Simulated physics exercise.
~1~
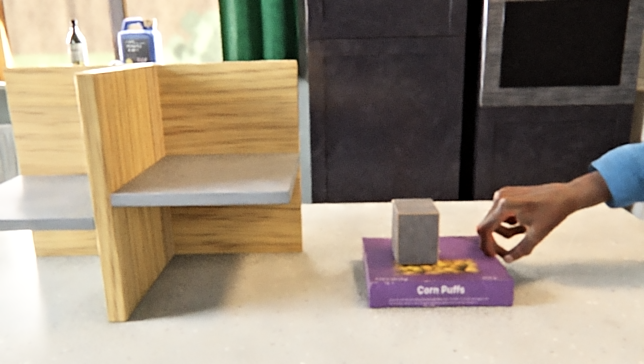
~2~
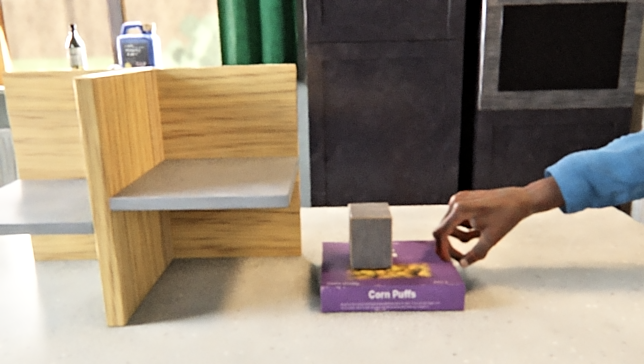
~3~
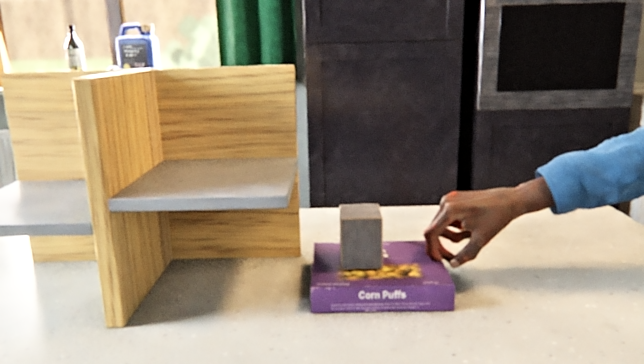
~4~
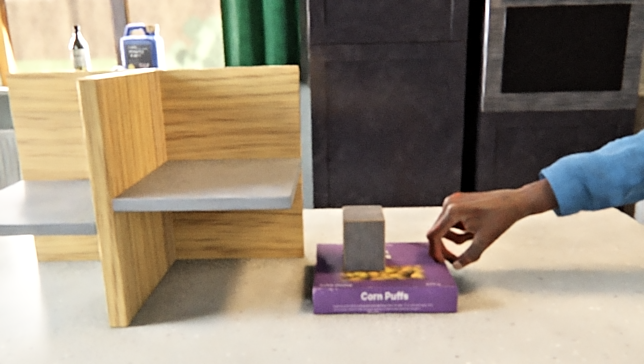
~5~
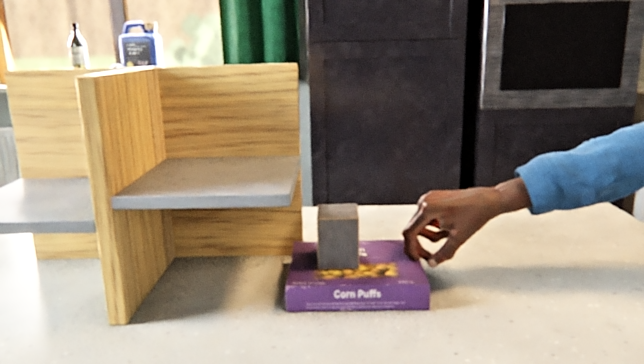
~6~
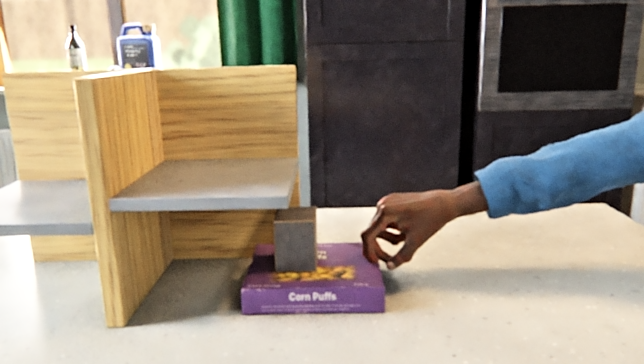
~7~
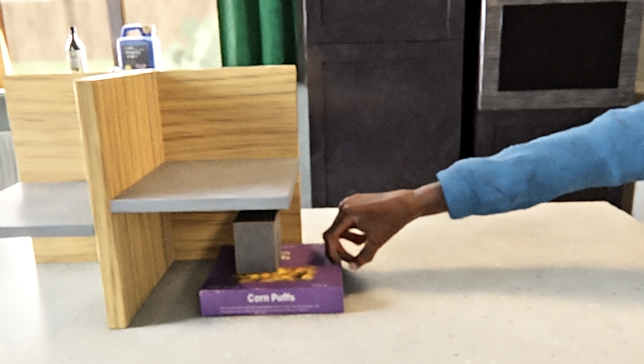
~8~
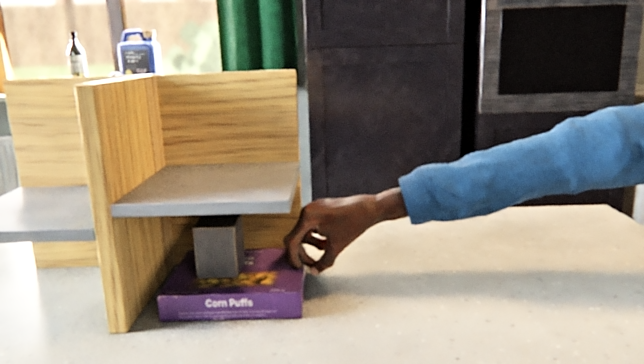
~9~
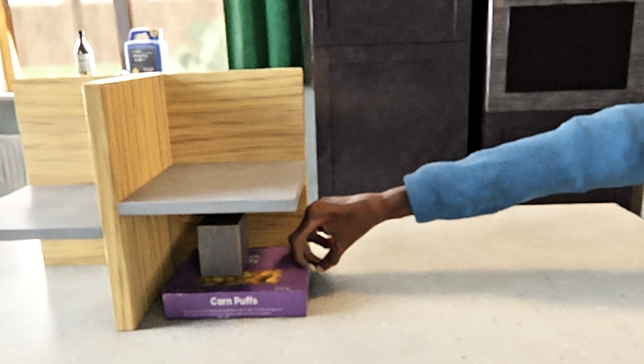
To begin with, a grey block stands upright on a flat purple packet labelled Corn Puffs, to the right of a wooden stand with a grey shelf, while a hand in a blue sleeve holds the packet's right edge. The hand slides the packet left across the pale counter, and the block rides along on top. After a brief near-pause, the push continues leftward toward the stand. The packet moves in beneath the shelf, and the block passes under it without tipping. Finally, the packet and upright block rest below the shelf, with the hand still beside them.
